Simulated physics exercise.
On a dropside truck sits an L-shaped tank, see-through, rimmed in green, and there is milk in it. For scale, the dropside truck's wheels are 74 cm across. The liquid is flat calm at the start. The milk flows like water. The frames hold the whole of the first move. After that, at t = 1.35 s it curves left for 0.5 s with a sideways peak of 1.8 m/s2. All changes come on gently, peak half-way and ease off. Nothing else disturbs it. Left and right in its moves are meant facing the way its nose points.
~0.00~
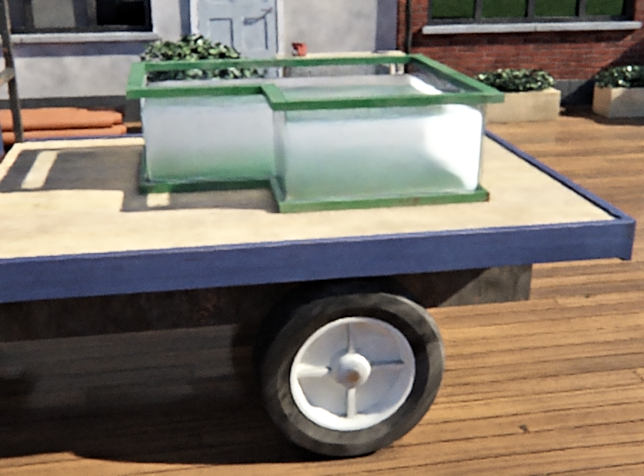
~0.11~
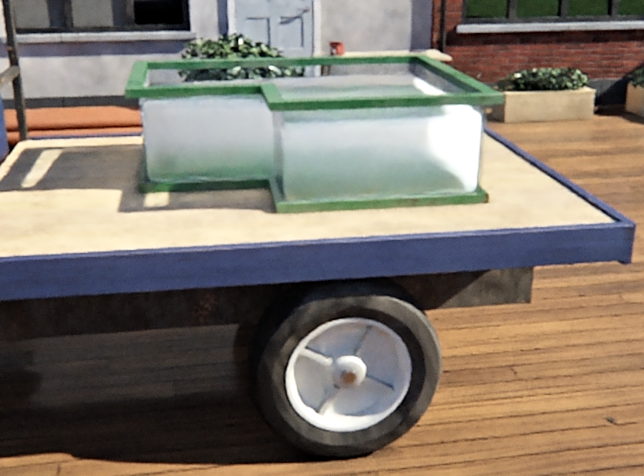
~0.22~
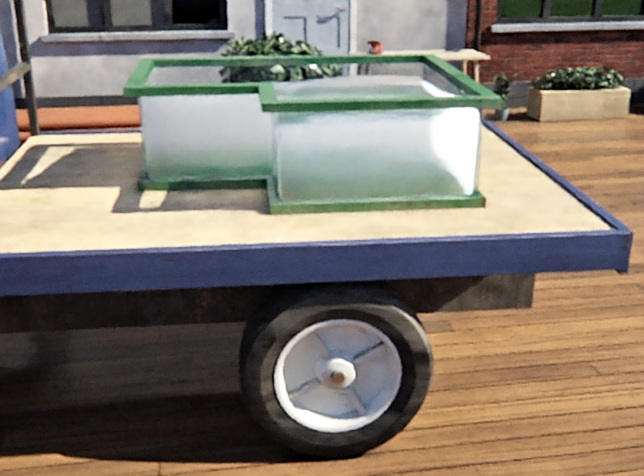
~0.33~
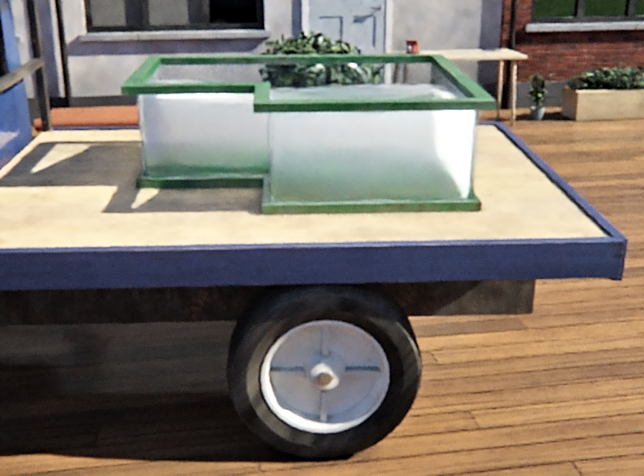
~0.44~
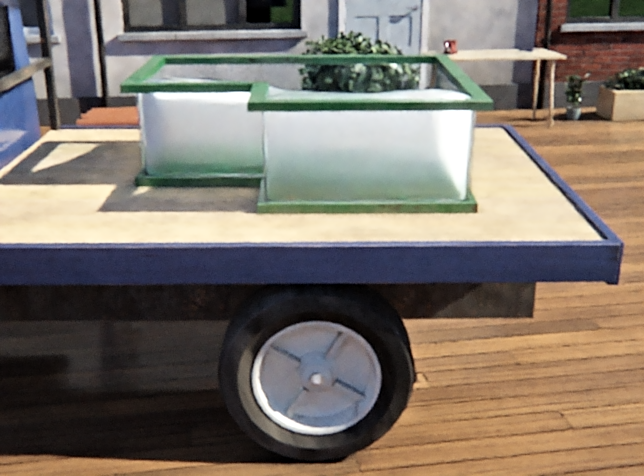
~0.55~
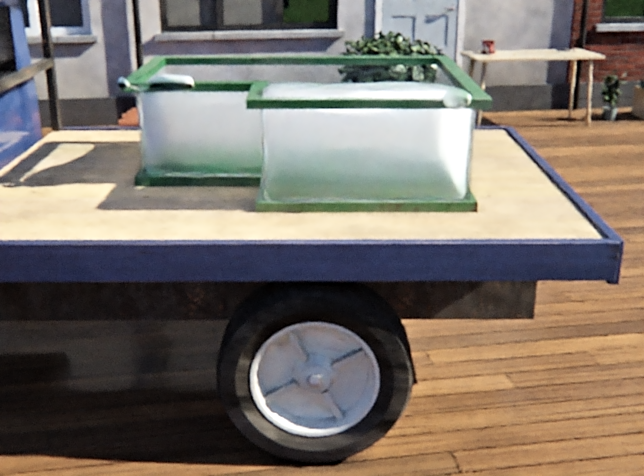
A flatbed truck rolled left past some buildings, carrying an L-shaped, green-rimmed clear tank of milk, and the milk, flat at first, tilted and climbed the near wall up to the rim.
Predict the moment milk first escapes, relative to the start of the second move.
Answer: Before.
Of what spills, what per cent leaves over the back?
Some 10 per cent of it.
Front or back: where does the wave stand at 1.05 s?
Towards the back.
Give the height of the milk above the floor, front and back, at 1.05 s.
Front 26 cm, back 36 cm.
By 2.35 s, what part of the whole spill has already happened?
Some 90 per cent by then.
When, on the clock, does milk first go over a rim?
Around 0.9 s.
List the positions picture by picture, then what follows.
Level at the front (165, 102); level at the back (454, 109); still flat; the front is on the left, levels are read along the near wall; a wheel hub at (356, 380), in the first picture.
Level at the front (165, 98); level at the back (454, 109); still flat, in the second picture.
Level at the front (164, 88); level at the back (452, 105); rising 3° towards the near side, in the third picture.
Level at the front (163, 80); level at the back (449, 101); rising 8° towards the near side, in the fourth picture.
Level at the front (163, 77); level at the back (446, 91); rising 12° towards the near side, in the fifth picture.
Level at the front (164, 86); level at the back (446, 88); rising 13° towards the near side; a wheel hub at (315, 386), in the sixth picture.
By 1.05 s front 27 cm, middle 33 cm, back 36 cm above the floor; the loss stands at 1 per cent, over the near side.
By 1.65 s front 37 cm, middle 32 cm, back 29 cm above the floor; the loss stands at 1 per cent, over the near side.
By 2.35 s front 32 cm, middle 27 cm, back 31 cm above the floor; the loss stands at 2 per cent, over the far side and the near side.
By 4.84 s the loss stands at 3 per cent, over the near side and the far side; the first of it left at about 0.85 s, and the second move began at 1.35 s.
